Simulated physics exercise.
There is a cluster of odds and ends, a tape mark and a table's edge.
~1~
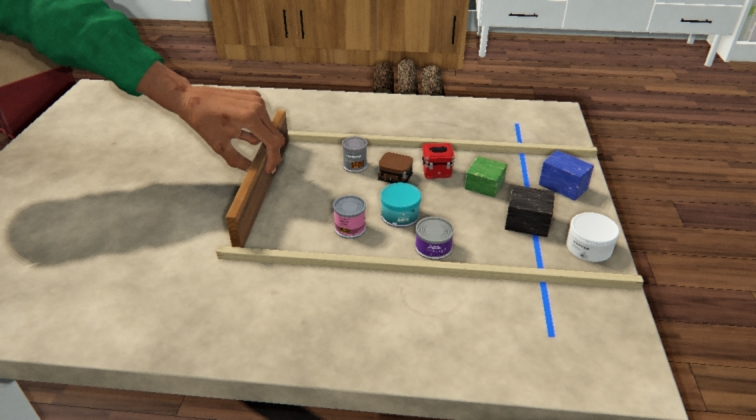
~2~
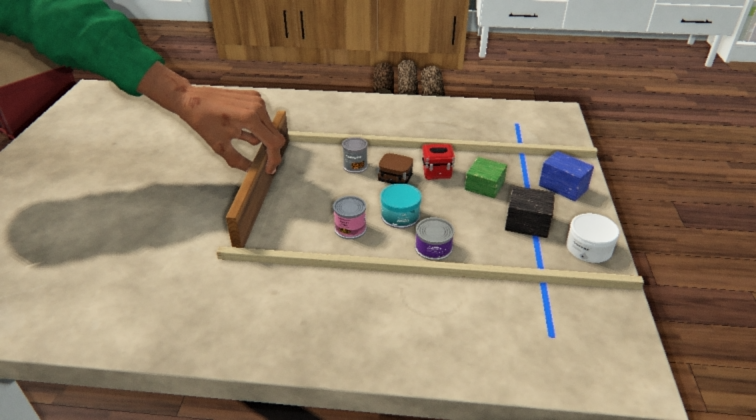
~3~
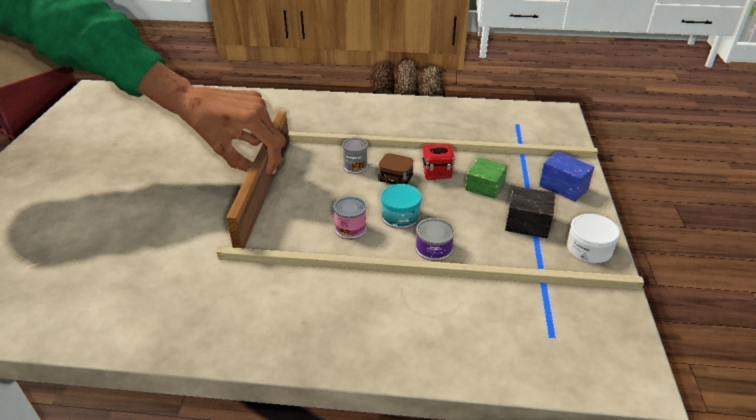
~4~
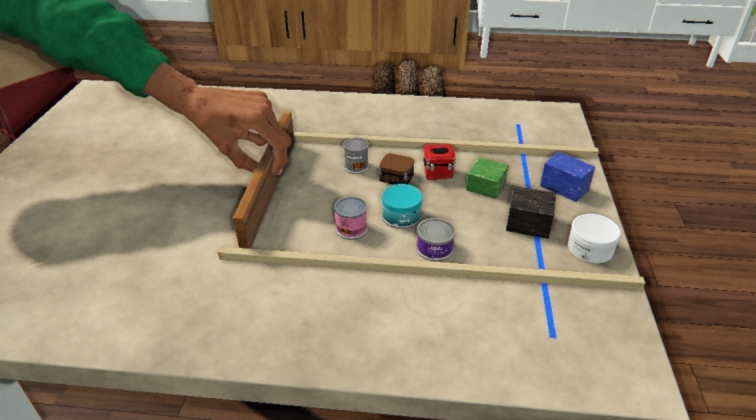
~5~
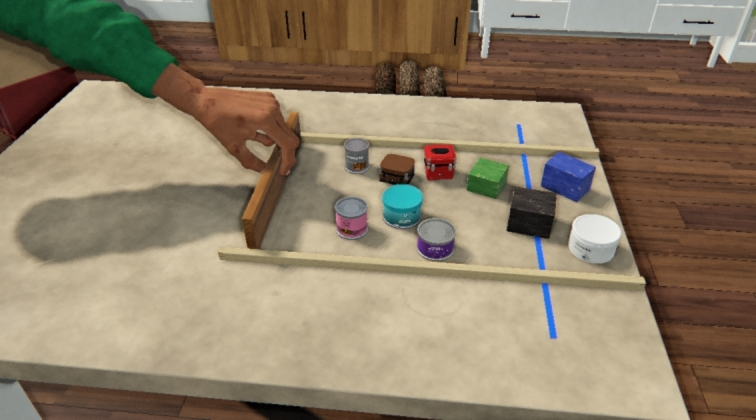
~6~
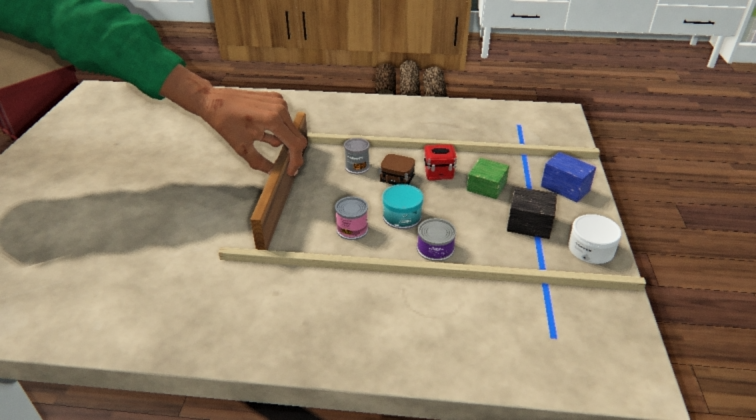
A hand slides a wooden board slightly right toward small tins and blocks, which stay still.
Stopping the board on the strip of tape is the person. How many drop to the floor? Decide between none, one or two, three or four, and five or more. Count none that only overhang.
Turns out the ones that don't stay up top number zero.
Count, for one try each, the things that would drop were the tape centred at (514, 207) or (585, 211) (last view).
The counts: 0 and 5.
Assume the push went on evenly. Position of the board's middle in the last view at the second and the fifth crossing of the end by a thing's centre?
Pixels, in order: Around (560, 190), around (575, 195).
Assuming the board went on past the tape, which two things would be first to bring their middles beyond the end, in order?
Listed earliest first, the blue block comes before the black block.
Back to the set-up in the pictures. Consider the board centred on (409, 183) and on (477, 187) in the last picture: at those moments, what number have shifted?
Tally: First 6; then 8.
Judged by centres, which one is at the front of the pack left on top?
Answer: The blue block.
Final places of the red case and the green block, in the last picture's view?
Going in order, first (569, 164) and next (583, 190).
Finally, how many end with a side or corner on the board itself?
That makes 4.
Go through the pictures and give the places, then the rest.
The first picture shows white tub (592, 237); blue block (566, 175); black block (530, 210); board (262, 173); tape (531, 206).
The second picture shows blue block (566, 176); purple tin (434, 239).
The third picture shows black block (530, 212); board (262, 174).
The fourth picture shows white tub (593, 239); brown case (397, 170).
The fifth picture shows blue block (568, 177); pink pot (352, 218).
The sixth picture shows white tub (594, 239); blue block (568, 177); black block (532, 212); board (284, 176); tape (533, 208).
Soon after, none off yet; white tub at rest near (594, 239); blue block at rest near (568, 177); black block at rest near (532, 212).
In the end, the number that fall off is zero.
